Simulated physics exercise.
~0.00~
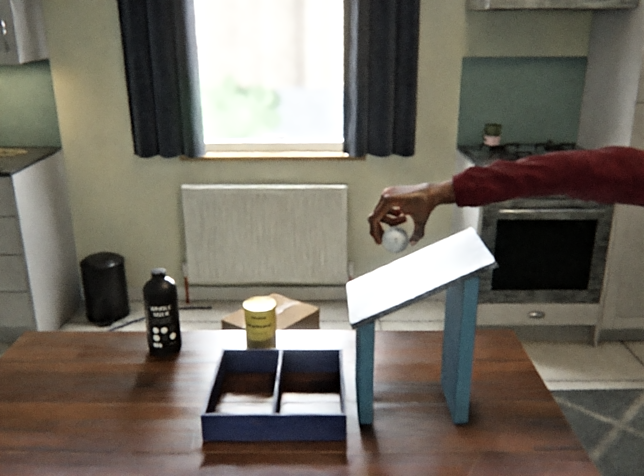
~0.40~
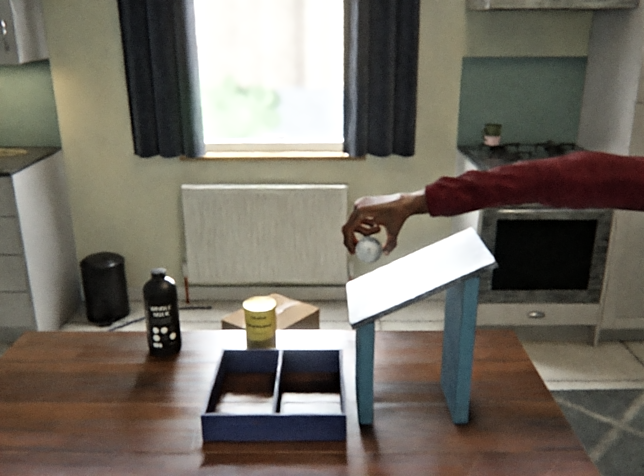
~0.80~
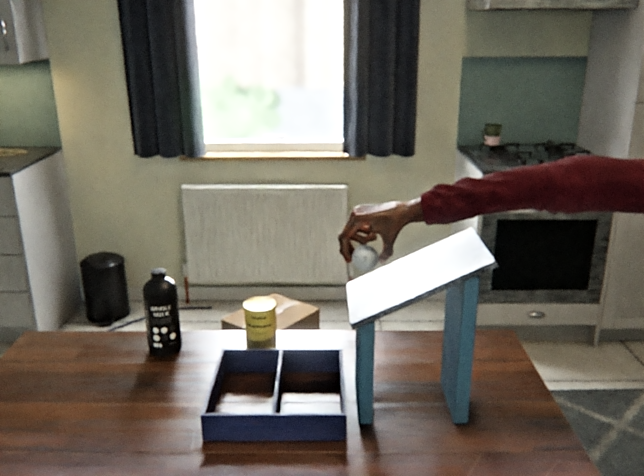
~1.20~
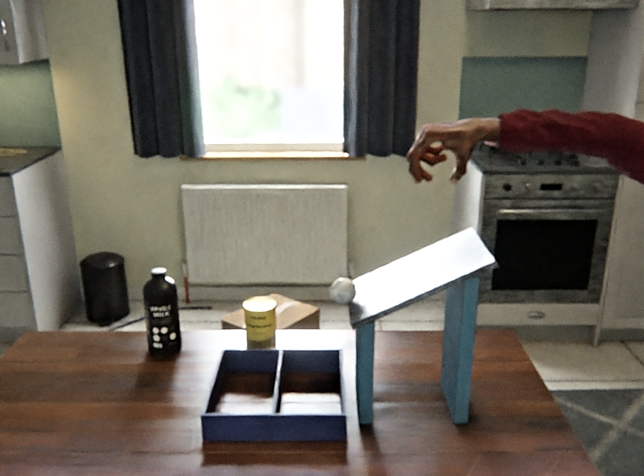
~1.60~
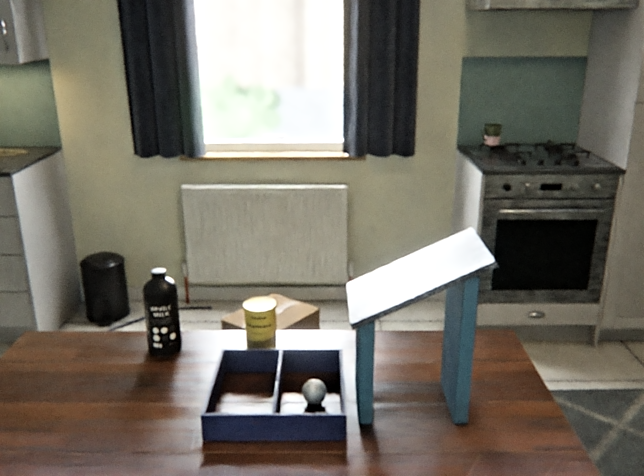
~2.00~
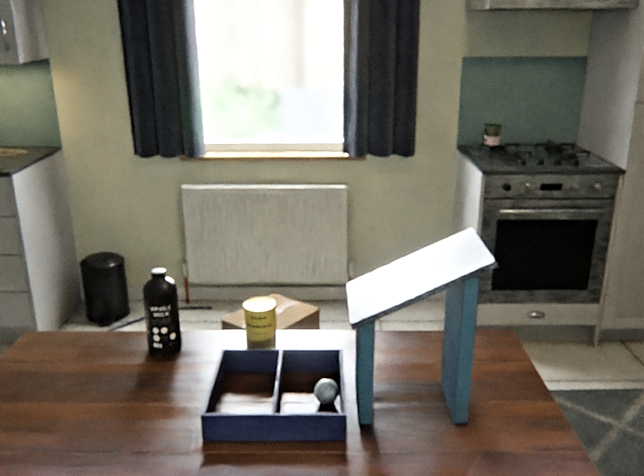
A white ball is held by a hand in a dark red sleeve above a sloping white board on blue legs, which stands on a wooden table beside a dark tray with two bays. The hand carries the ball left and lowers it towards the low end of the board. It lets go and draws back to the right, while the ball sits at the board's lower edge. The ball drops into the bay nearer the board, then shifts slightly right and ends there. The yellow tin and black bottle stay standing behind the tray.
